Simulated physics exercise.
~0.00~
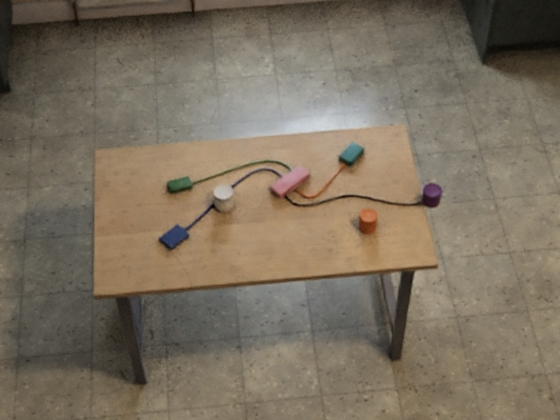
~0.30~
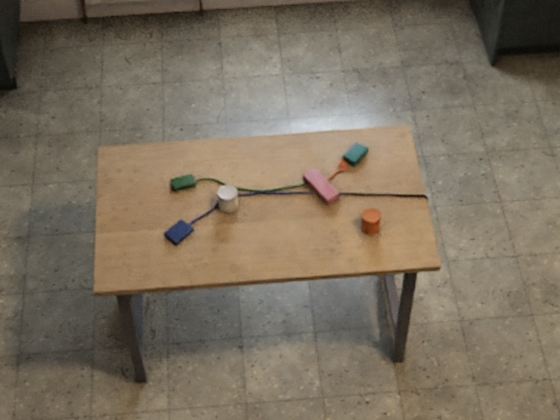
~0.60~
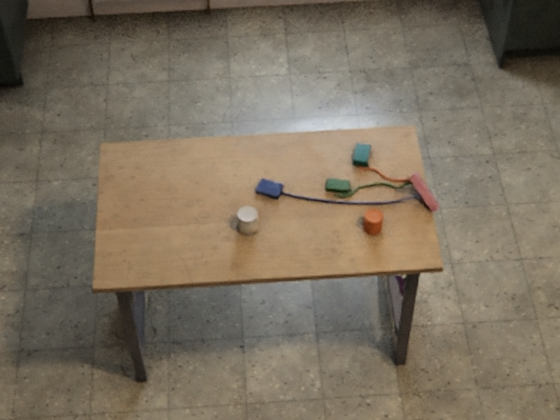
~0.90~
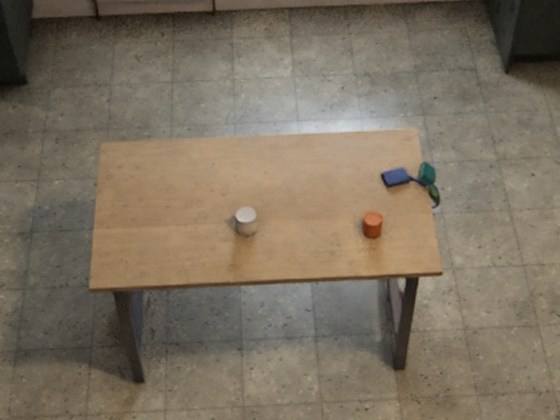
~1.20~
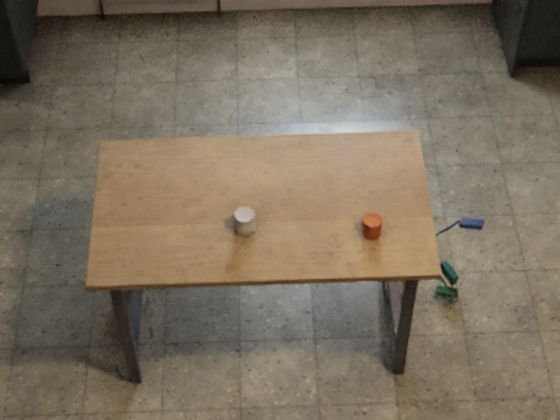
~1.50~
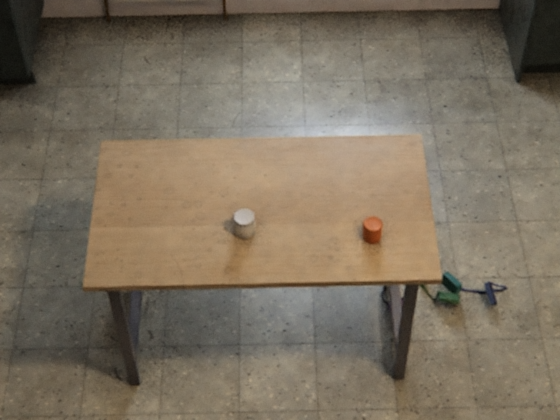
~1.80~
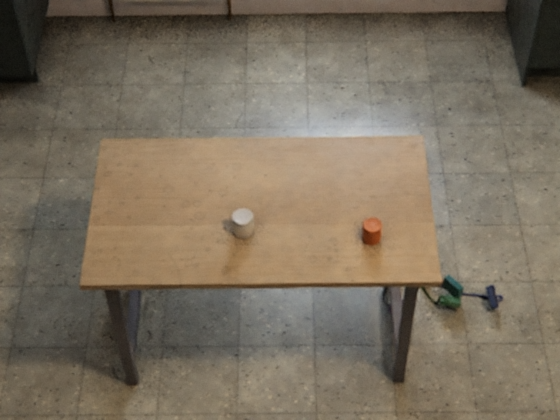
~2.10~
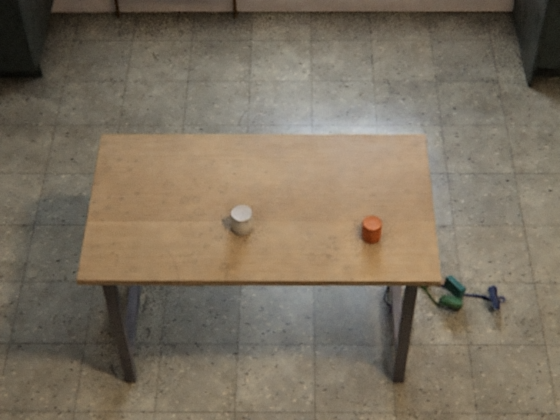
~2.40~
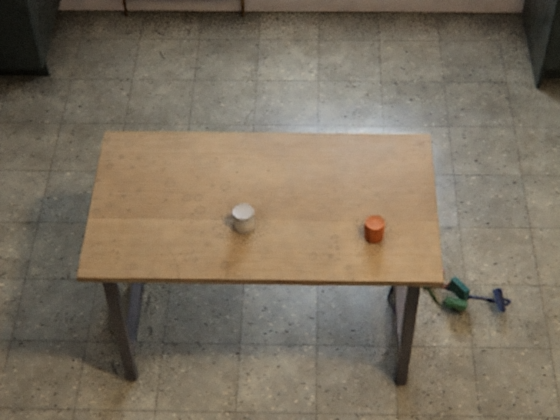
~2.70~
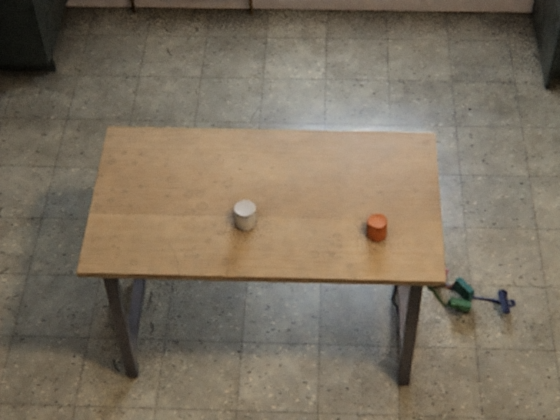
The footage shows a purple object dropping off a table's right edge, followed by the pink strip it is cabled to, which drags the green, blue and teal pieces over the side. They end near the floor beside the table, while the white and orange containers remain on top.
